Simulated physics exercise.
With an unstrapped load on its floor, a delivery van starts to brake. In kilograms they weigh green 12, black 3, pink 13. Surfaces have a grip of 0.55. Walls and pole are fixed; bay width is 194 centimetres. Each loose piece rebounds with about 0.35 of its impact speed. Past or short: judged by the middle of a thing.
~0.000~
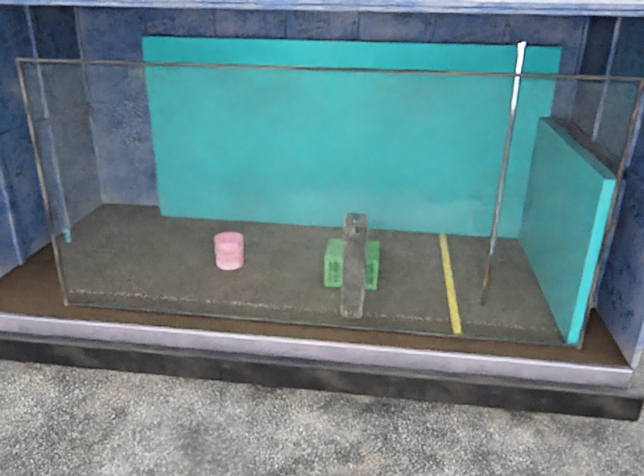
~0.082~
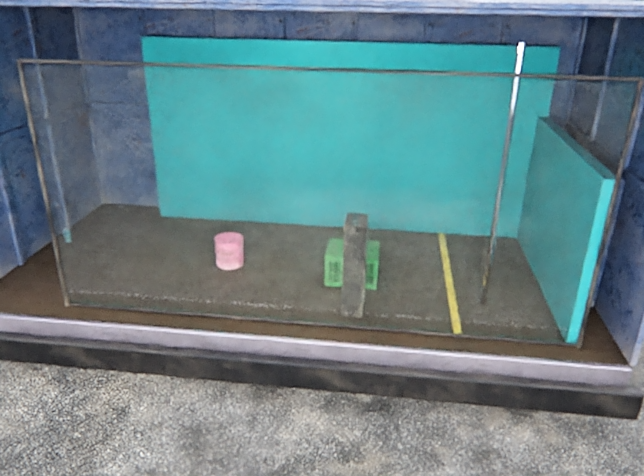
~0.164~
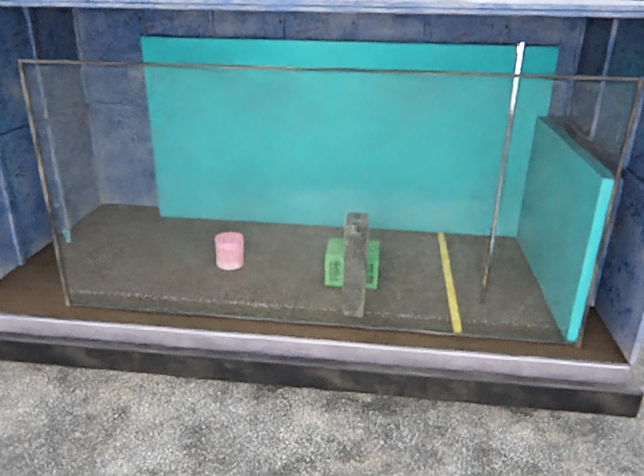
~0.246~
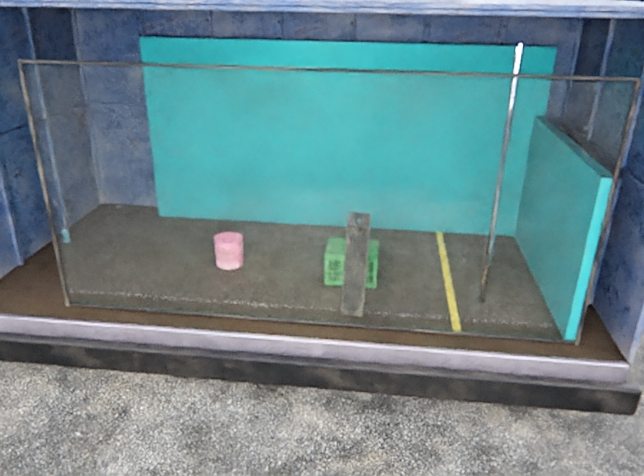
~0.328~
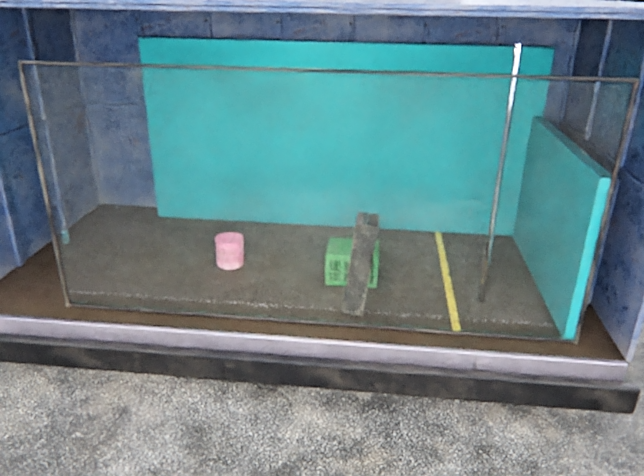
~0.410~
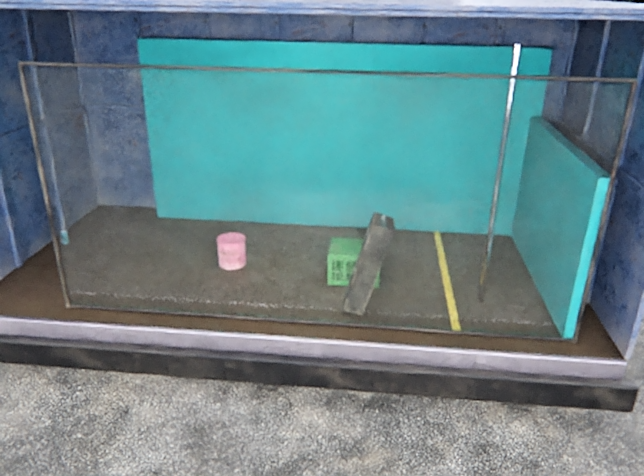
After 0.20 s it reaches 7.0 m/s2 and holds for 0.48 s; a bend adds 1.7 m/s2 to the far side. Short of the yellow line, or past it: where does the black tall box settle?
Honestly, it carries over the line.
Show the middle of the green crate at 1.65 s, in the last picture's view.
(403, 260).
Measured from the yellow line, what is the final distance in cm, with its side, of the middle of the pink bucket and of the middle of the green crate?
Measured at the end, the pink bucket is 160 cm short and the green crate is 40 cm short.
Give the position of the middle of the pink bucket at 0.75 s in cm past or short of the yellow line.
It is roughly 175 cm short of the mark.
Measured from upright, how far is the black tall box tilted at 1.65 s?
The angle from upright is close to 90°.
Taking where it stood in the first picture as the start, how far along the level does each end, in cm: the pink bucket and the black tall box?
Lab note: Pink bucket shifted 45, black tall box shifted 110.
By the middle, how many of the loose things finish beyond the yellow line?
1.
After 0.75 s the black tall box is 9 cm short of the yellow line, tilted 90°, near (443, 297) in the last picture's view; the pink bucket 177 cm short of the yellow line, tilted 0°.
After 1.15 s the black tall box is 29 cm past the yellow line, tilted 90°, near (490, 302) in the last picture's view; the pink bucket 159 cm short of the yellow line, tilted 0°.
After 1.65 s the black tall box is 29 cm past the yellow line, tilted 90°, near (490, 302) in the last picture's view; the pink bucket 159 cm short of the yellow line, tilted 0°.
At rest, 1.9 s, green crate stops short of the yellow line; black tall box crosses the yellow line; pink bucket stops short of the yellow line.
